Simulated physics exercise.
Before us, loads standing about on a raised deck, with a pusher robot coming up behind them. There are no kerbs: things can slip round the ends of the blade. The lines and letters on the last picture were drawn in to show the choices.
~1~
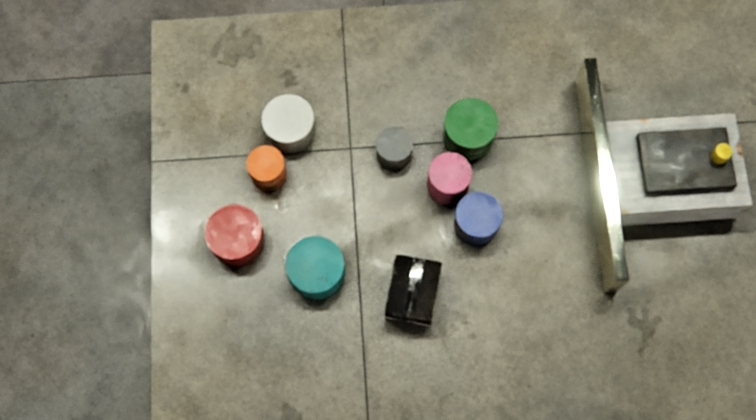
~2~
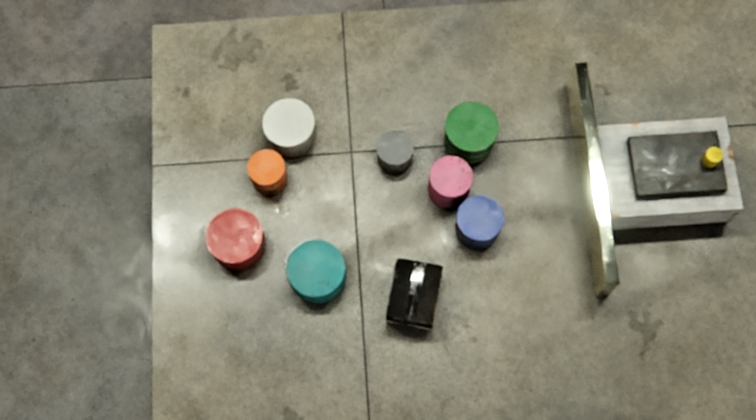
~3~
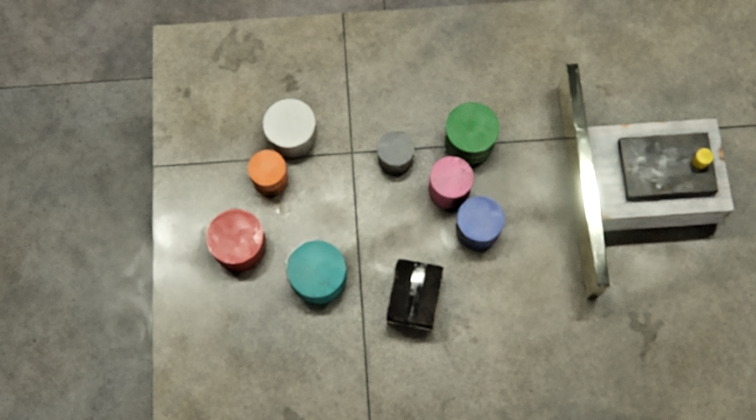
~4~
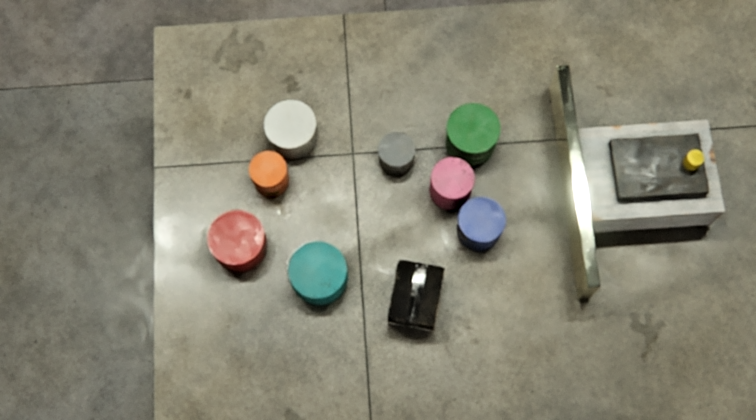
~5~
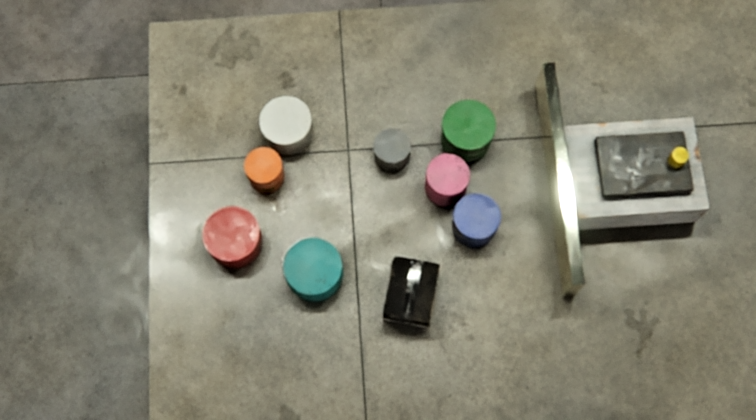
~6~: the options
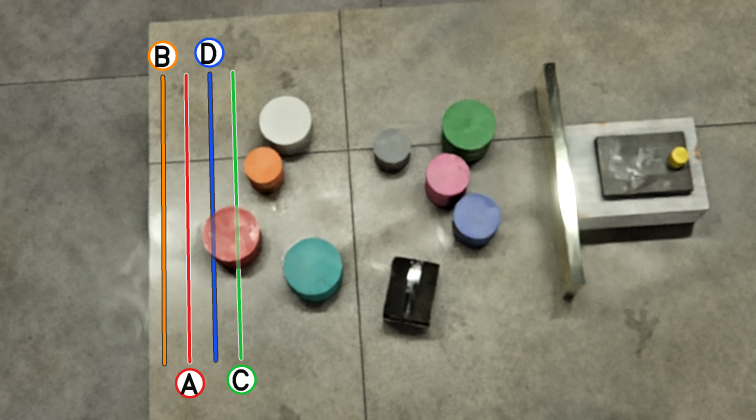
A pale robot with a dark top panel, a yellow knob and a long upright blade stands at the right of a raised grey tiled deck, seen from above. To its left are white, orange, red, turquoise, grey, green, pink and blue round canisters, with a black parcel at lower centre. The robot creeps steadily left, the loads stay put, and the view jogs slightly.
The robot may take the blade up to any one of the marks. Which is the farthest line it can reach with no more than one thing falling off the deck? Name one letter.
No farther than C.
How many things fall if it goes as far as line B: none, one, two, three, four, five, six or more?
In all, six or more.
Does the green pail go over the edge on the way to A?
No.
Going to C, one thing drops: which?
The red pail goes over.
On the marked copy, A at (188, 212); B at (164, 214); C at (237, 209); D at (213, 210).
Following C. Soon after the start, robot (519, 173); green pail (405, 136); grey pail (367, 158).
Later, robot (402, 180); red pail (217, 230); orange pail (232, 167).
In the end, robot (309, 187); red pail over the edge; turquoise canister (160, 281); one fallen.
As for the rest, A drops four; B drops nine; D drops three.
